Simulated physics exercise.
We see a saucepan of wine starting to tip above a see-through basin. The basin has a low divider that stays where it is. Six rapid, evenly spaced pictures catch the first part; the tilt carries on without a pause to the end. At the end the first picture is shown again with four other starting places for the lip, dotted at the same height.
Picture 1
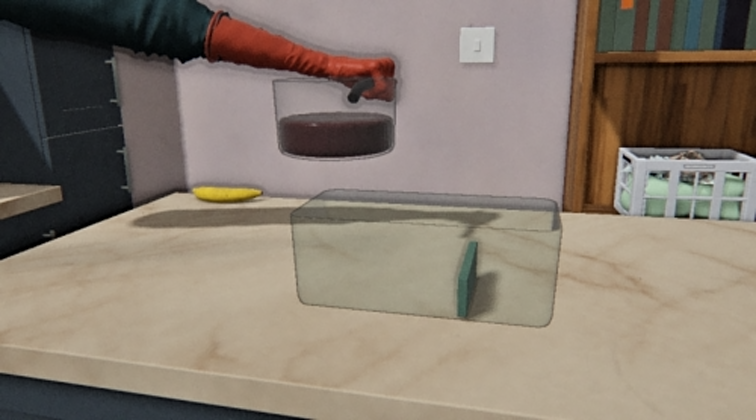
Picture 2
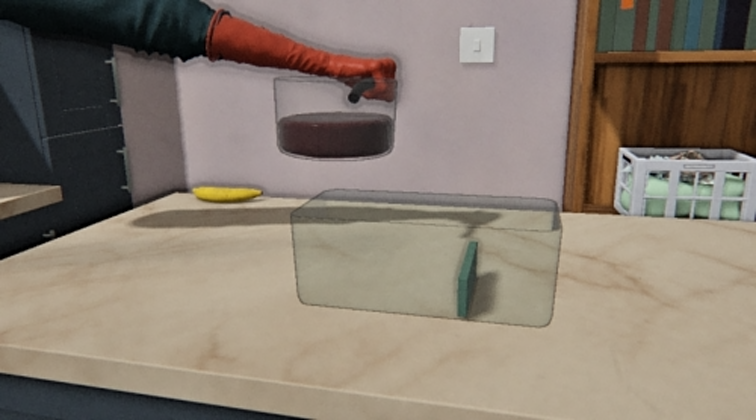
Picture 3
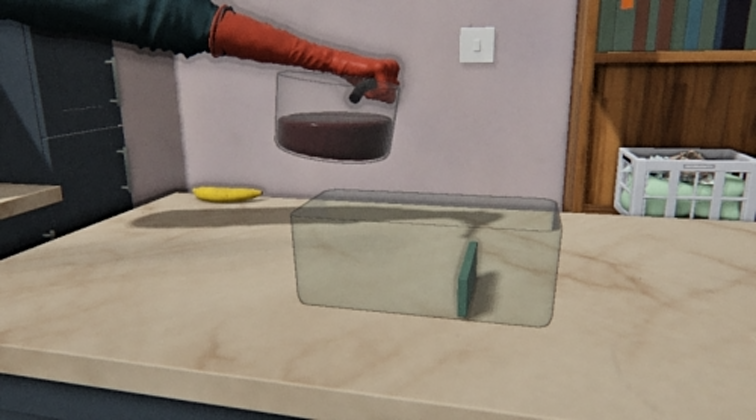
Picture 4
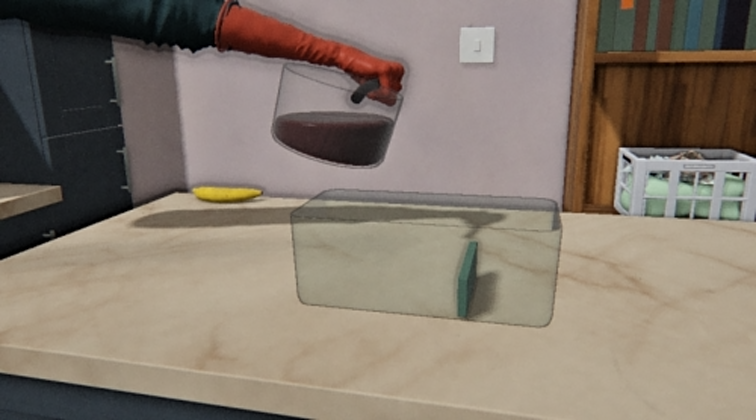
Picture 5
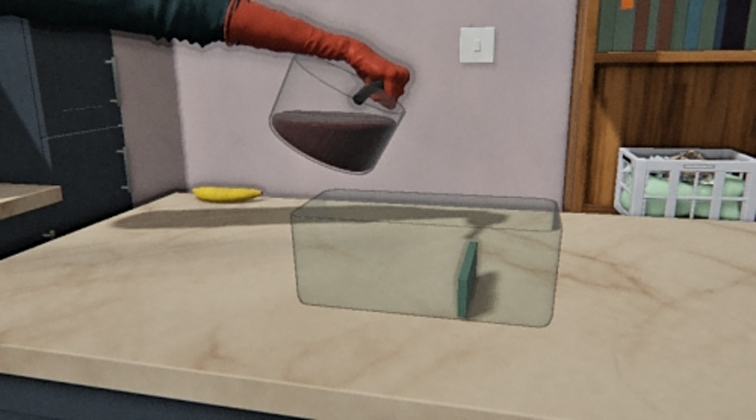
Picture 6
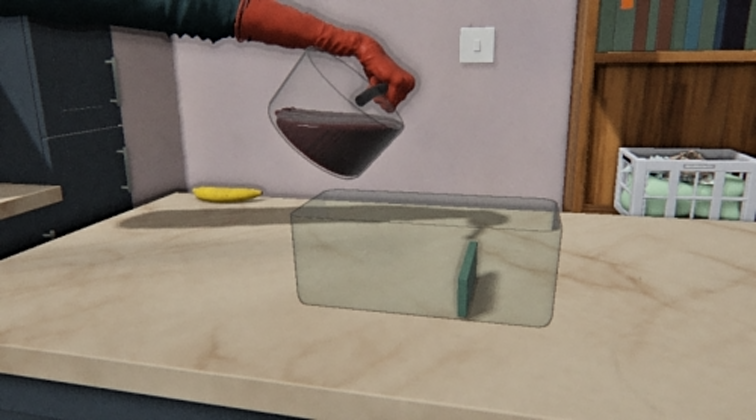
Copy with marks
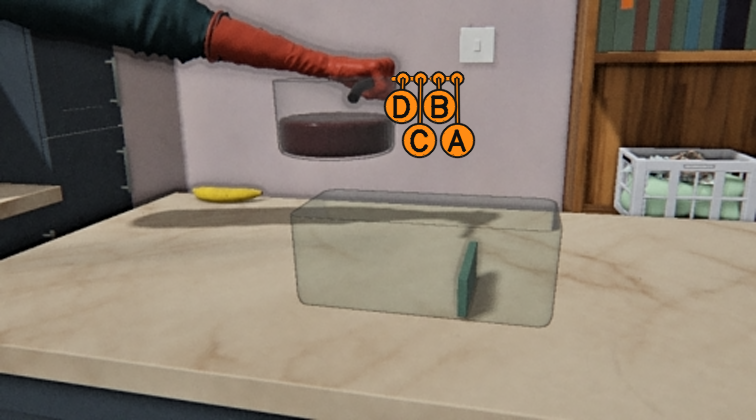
In the video, a red-gloved hand holds a clear saucepan of dark liquid above a see-through basin containing a small green upright wall, keeping it nearly still at first, then steadily tilting it while the liquid stays inside.
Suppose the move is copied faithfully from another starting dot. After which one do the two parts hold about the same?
The best place is B.
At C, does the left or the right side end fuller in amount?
More ends on the left.
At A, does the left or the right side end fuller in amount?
The right one.
On the marked copy, A at (456, 78); B at (438, 78); C at (420, 78); D at (402, 78).
If A is chosen, about 13 % ends left of the wall and 86 % right of it.
If B is chosen, about 50 % ends left of the wall and 50 % right of it.
If C is chosen, about 81 % ends left of the wall and 18 % right of it.
If D is chosen, about 97 % ends left of the wall and 1 % right of it.
